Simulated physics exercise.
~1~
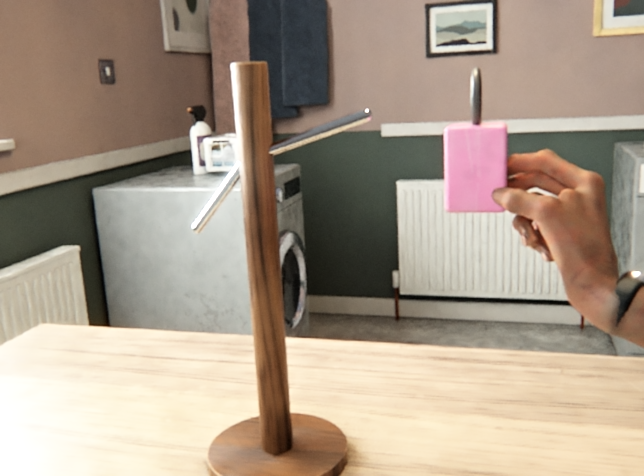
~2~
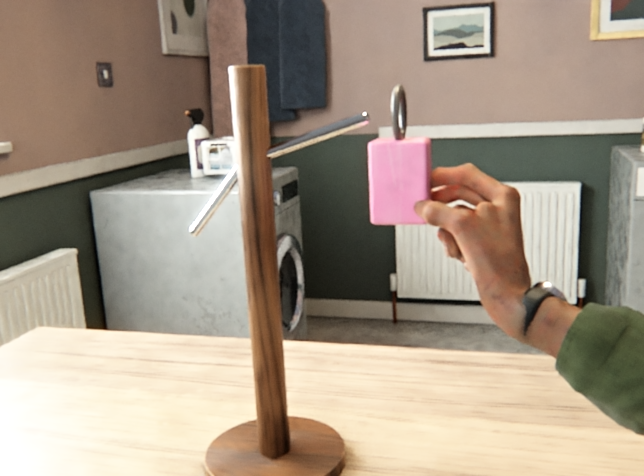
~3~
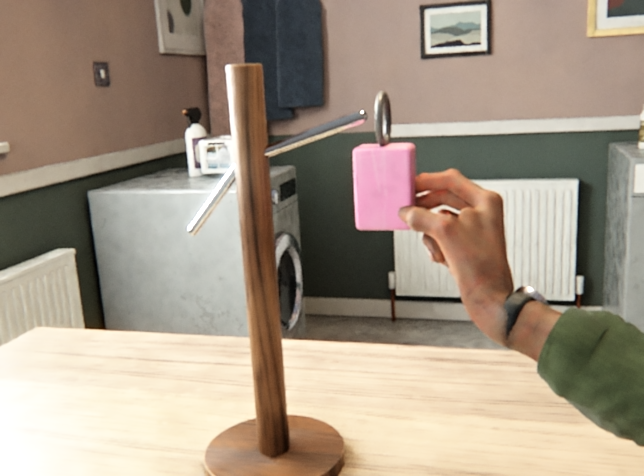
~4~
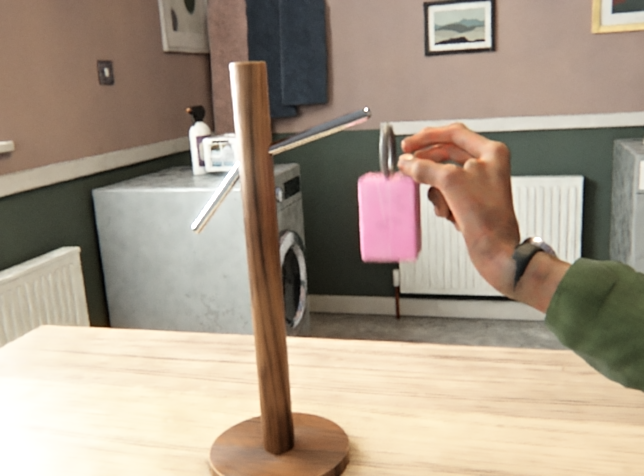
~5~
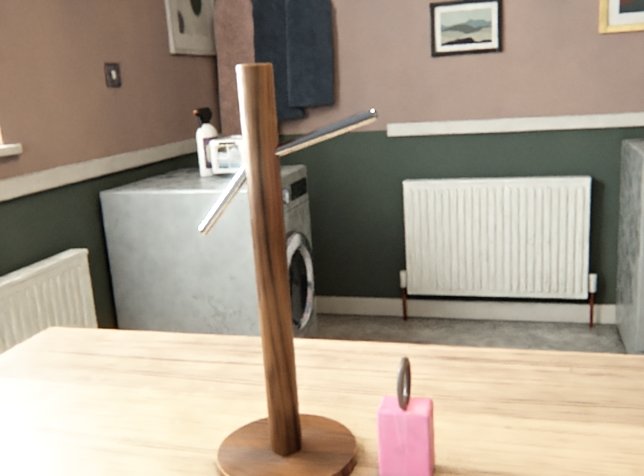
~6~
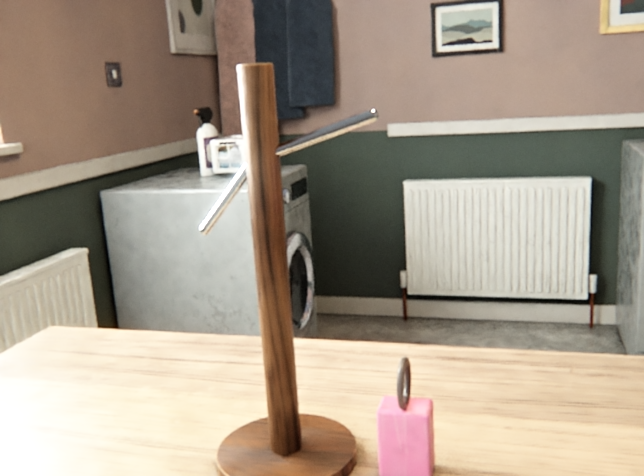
A hand with a dark wristband and green sleeve holds a pink block-like pouch with a metal ring on top, at the right of a room seen from across a pale wooden table. A brown wooden peg stand with two metal arms stands left of centre, before a grey washing machine, a white radiator and dark towels. The hand carries the pouch left toward the tip of the right arm, then lowers it slightly. The pouch drops from beside the peg as the hand withdraws. It ends upright on the table, right of the stand, and stays still.
